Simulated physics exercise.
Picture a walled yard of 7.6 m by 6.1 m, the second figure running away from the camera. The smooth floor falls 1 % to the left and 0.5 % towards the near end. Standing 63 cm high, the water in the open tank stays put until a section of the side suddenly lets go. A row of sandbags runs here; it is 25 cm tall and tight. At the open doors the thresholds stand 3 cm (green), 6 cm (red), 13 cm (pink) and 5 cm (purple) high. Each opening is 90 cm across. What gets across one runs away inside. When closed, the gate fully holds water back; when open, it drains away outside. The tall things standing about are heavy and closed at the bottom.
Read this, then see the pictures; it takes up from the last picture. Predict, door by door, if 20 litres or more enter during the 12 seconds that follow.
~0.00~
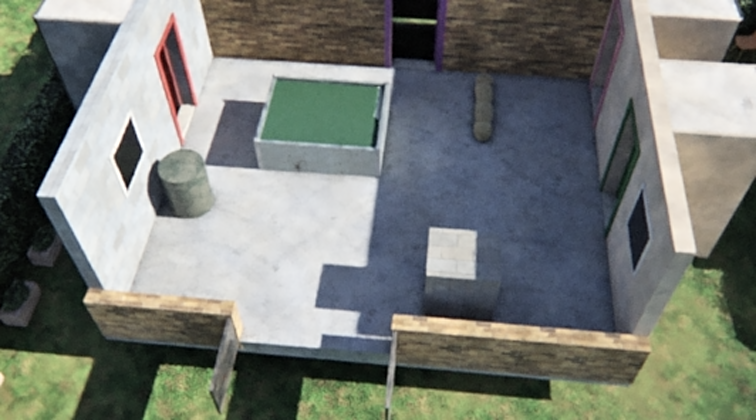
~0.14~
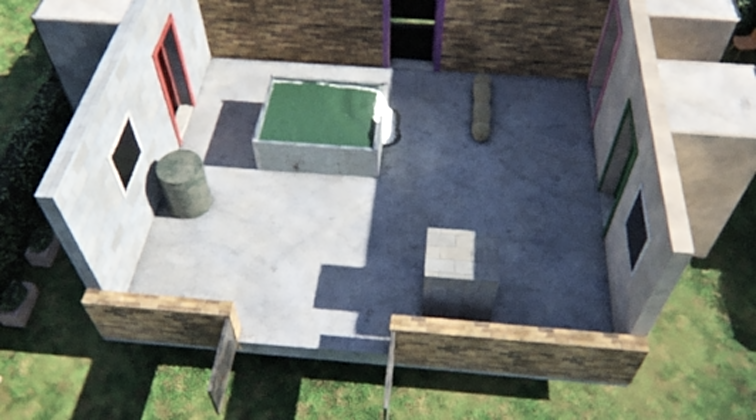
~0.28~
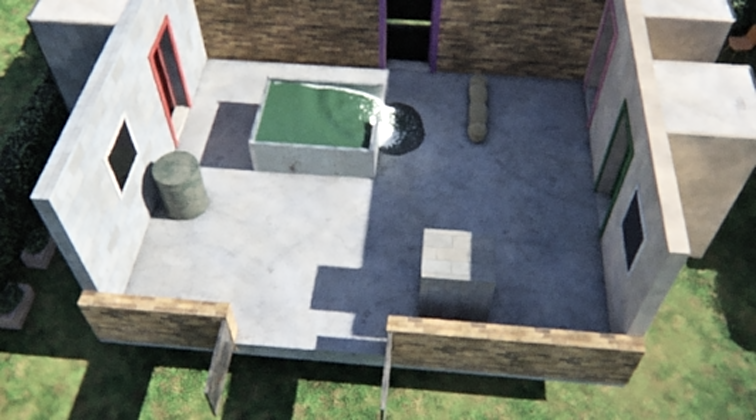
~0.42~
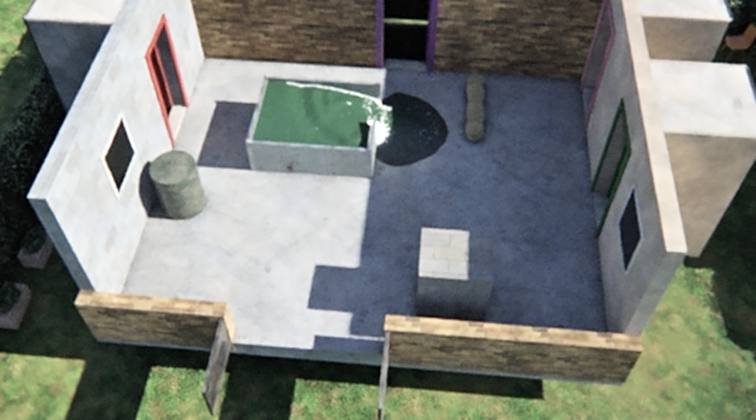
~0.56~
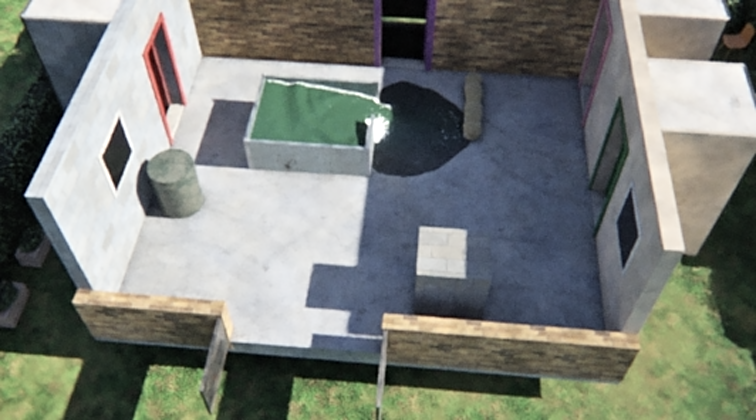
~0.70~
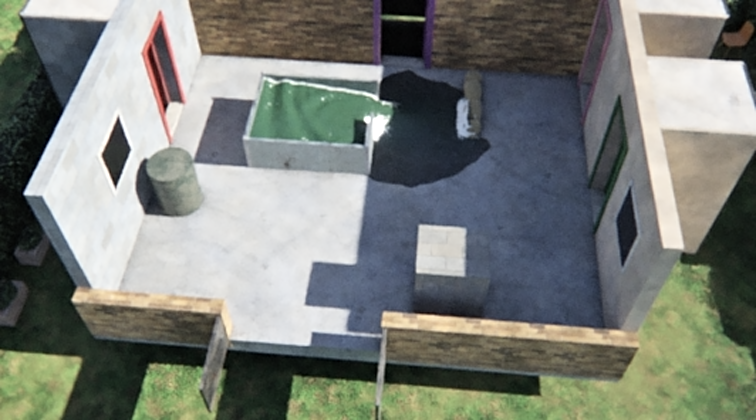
One by one: The green door will most likely bust the limit; the red door will most likely respect the limit; the pink door will most likely respect the limit; the purple door will most likely bust the limit.
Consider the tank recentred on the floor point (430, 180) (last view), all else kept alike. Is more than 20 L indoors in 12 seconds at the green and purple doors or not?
Relative to the limit, green is beyond it and purple is within it.
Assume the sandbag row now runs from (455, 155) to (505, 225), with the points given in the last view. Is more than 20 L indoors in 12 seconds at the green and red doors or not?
Result: Green door beyond the limit; red door inside the limit.
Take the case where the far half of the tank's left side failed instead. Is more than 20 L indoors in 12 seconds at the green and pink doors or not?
Green stays inside, pink stays inside, judged against that limit.
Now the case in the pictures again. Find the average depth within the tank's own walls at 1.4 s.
Average depth: About 46 cm.
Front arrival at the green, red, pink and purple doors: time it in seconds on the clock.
Times: Green 1.8 seconds, red 5.0 seconds, pink 2.4 seconds, purple 0.9 seconds.
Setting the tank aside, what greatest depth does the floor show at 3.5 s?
Max around 20 cm.
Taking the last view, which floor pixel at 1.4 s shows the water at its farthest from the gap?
I'd mark it close to (567, 177).
After 1.4 s water covers 15 % of the floor and is deepest (33 cm) near (379, 122); green door not reached, red door not reached, pink door not reached, purple door 6 cm at the sill, 0 L in.
After 2.2 s water covers 30 % of the floor and is deepest (30 cm) near (458, 74); green door 7 cm at the sill, 6 L in, red door not reached, pink door not reached, purple door 10 cm at the sill, 7 L in.
After 3.5 s water covers 45 % of the floor and is deepest (20 cm) near (606, 354); green door 9 cm at the sill, 46 L in, red door not reached, pink door 11 cm at the sill, 0 L in, purple door 10 cm at the sill, 24 L in.
After 7.0 s water covers 65 % of the floor and is deepest (14 cm) near (606, 354); green door 4 cm at the sill, 73 L in, red door 5 cm at the sill, 0 L in, pink door 5 cm at the sill, 0 L in, purple door 8 cm at the sill, 66 L in.
After 12.0 s water covers 90 % of the floor and is deepest (8 cm) near (142, 223); green door 5 cm at the sill, 82 L in, red door 5 cm at the sill, 1 L in, pink door 2 cm at the sill, 0 L in, purple door 4 cm at the sill, 78 L in.
